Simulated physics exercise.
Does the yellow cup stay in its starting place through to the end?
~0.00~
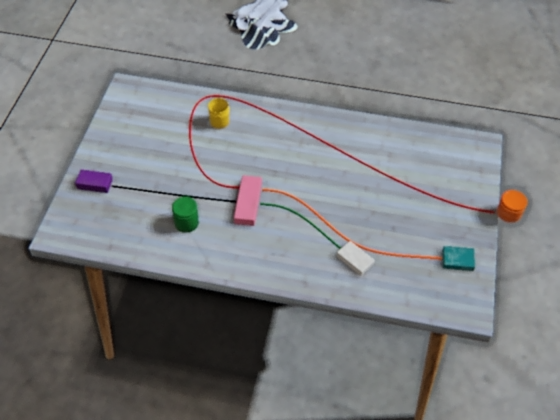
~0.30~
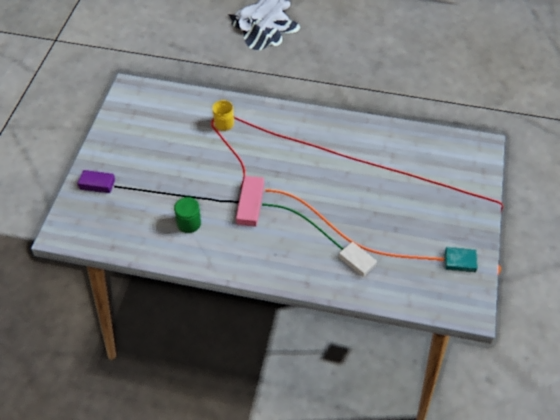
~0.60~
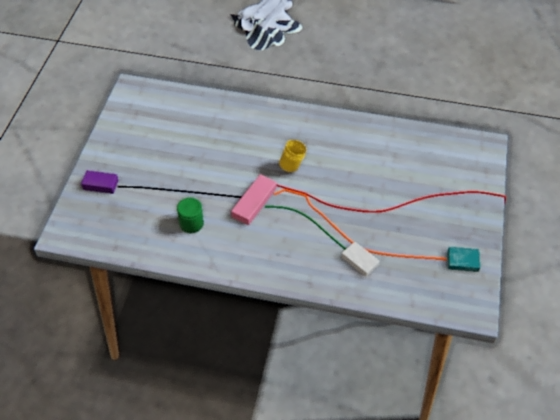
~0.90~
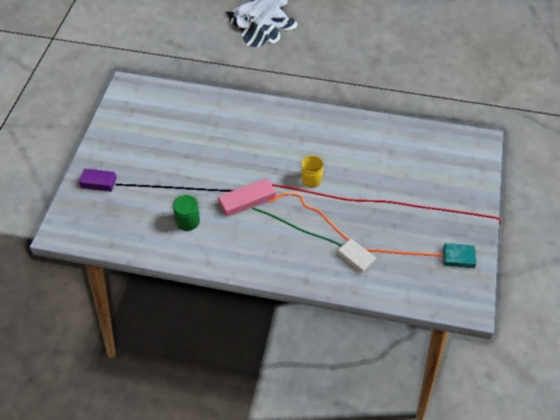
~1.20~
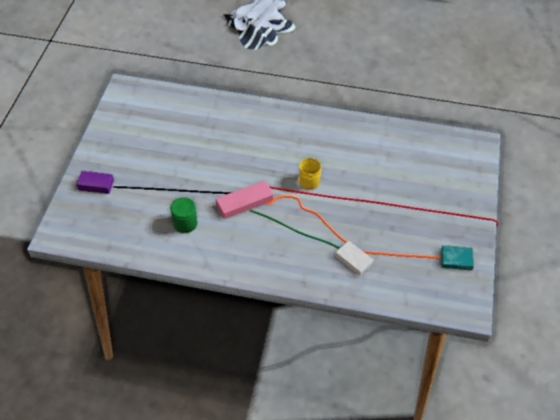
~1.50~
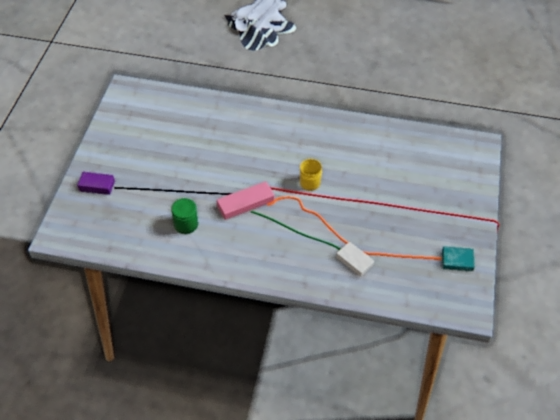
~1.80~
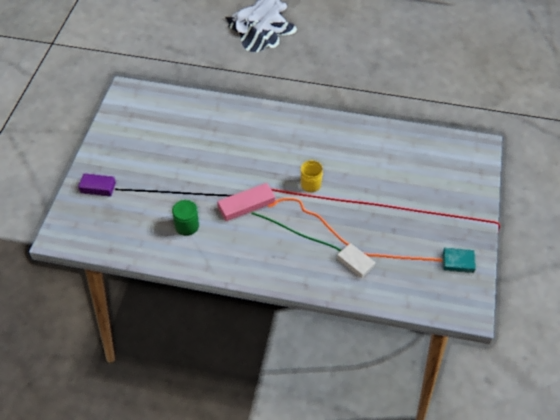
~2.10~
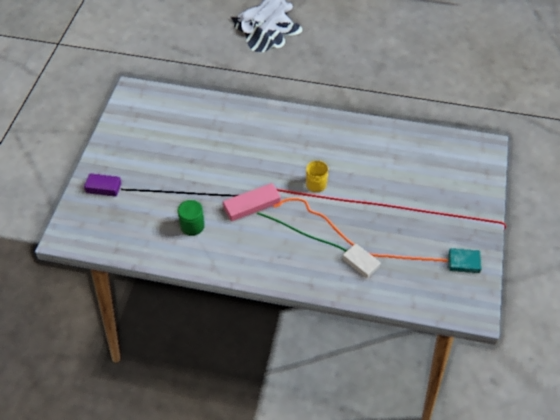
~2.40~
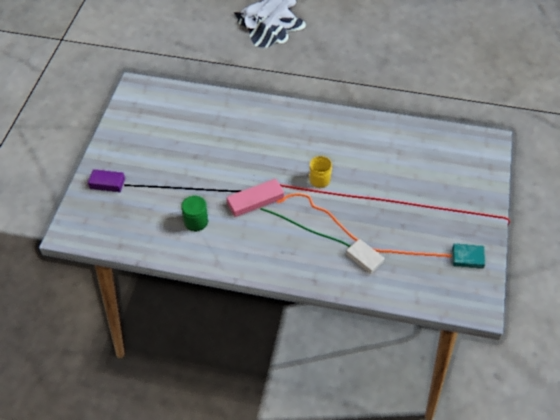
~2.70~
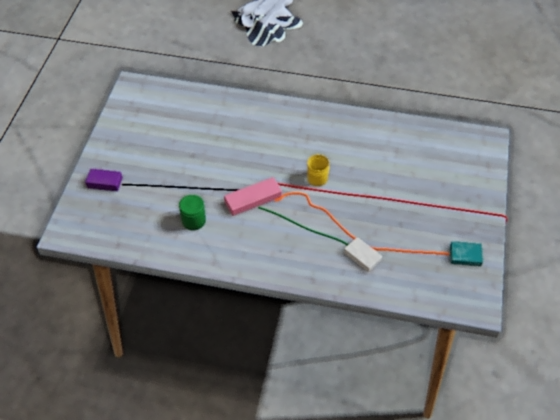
No, the yellow cup moves. It slides to the right and toward the near side, ending upright on the table close to the pink strip.
